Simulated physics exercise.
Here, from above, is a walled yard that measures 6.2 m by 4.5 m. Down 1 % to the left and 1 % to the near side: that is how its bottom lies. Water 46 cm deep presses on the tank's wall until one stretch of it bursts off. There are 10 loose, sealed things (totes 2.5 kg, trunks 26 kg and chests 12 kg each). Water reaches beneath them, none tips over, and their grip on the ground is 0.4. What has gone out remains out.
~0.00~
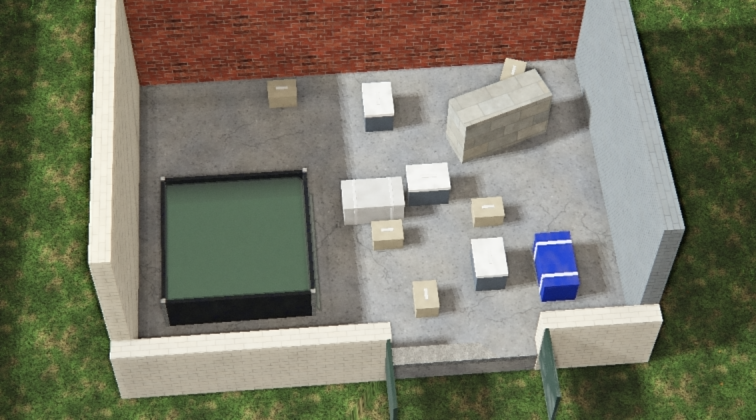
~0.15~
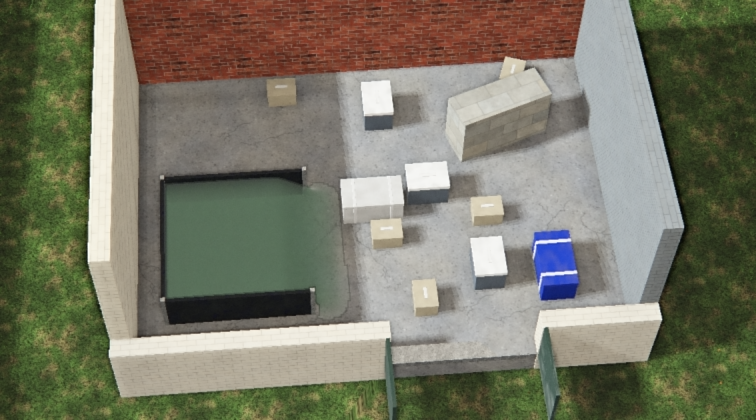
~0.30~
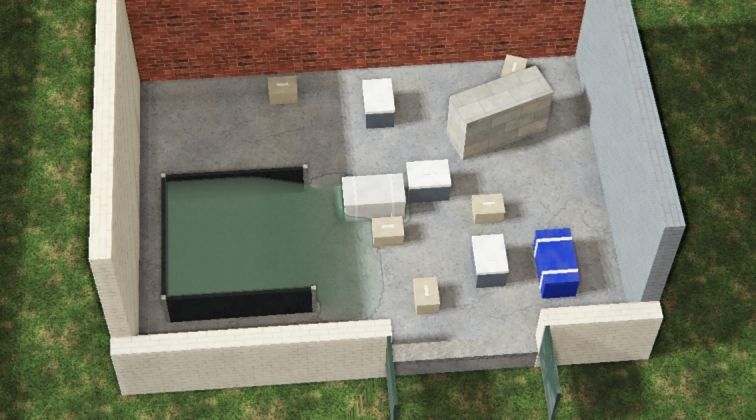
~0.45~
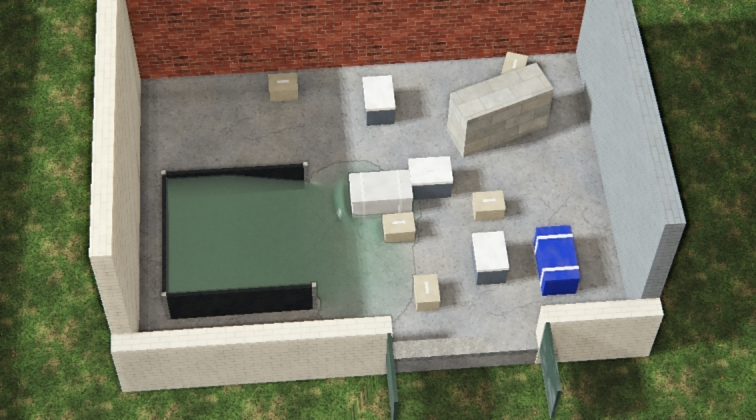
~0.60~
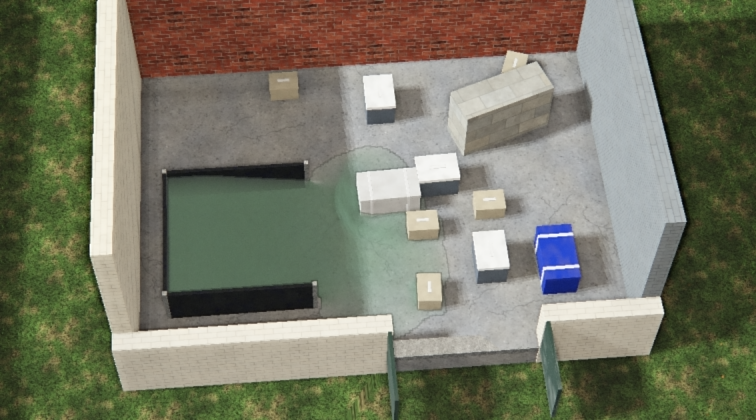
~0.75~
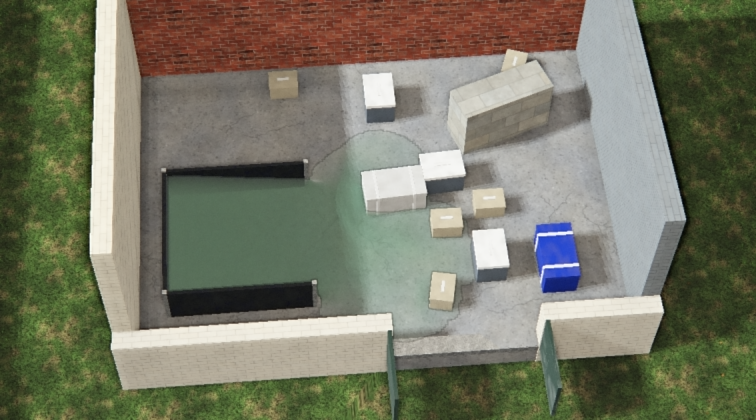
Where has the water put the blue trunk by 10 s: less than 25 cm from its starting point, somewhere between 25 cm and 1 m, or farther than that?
It changes position somewhat.
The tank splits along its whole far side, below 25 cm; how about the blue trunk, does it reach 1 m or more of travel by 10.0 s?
Outcome for the blue trunk: It remains nearly still.
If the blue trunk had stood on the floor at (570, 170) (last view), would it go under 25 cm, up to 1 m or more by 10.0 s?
It ends far away.
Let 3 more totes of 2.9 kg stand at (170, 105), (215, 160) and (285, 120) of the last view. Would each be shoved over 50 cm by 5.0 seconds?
From first to last: Does not reach it, does not reach it, does not reach it.
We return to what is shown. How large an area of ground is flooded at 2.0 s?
Roughly 17 m2.
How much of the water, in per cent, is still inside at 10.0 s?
Still held: Near 68 %.
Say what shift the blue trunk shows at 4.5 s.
Around 30 cm from the start by that time.
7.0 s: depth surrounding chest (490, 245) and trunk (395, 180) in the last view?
6 and 6 cm.
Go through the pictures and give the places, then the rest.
The blue trunk at (557, 258), on the bottom; water covers 3.3 m2; 0 of 10 have shifted, in the first picture.
The blue trunk at (557, 257) rests on the ground; water covers 4.1 m2; 0 of 10 have shifted, in the second picture.
The blue trunk at (558, 255) rests on the ground; water covers 4.9 m2; 0 of 10 have shifted, in the third picture.
The blue trunk at (558, 252) rests on the ground; 5.8 m2 under water; 2 of 10 have shifted, in the fourth picture.
The blue trunk at (559, 251) rests on the ground; water covers 7.0 m2; 3 of 10 have shifted, in the fifth picture.
The blue trunk at (559, 249), on the bottom; 8.2 m2 under water; 4 of 10 have shifted, in the sixth picture.
After 2.0 s the blue trunk is near (595, 251), 0.5 m from its start, aground; 0 of 10 are out; 3 afloat.
After 4.5 s the blue trunk is near (568, 227), 0.3 m from its start, afloat; 0 of 10 are out; 8 afloat.
After 7.0 s the blue trunk is near (531, 236), 0.4 m from its start, aground; 0 of 10 are out; 6 afloat.
After 10.0 s the blue trunk is near (529, 240), 0.4 m from its start, aground; 1 of 10 are out; 5 afloat.
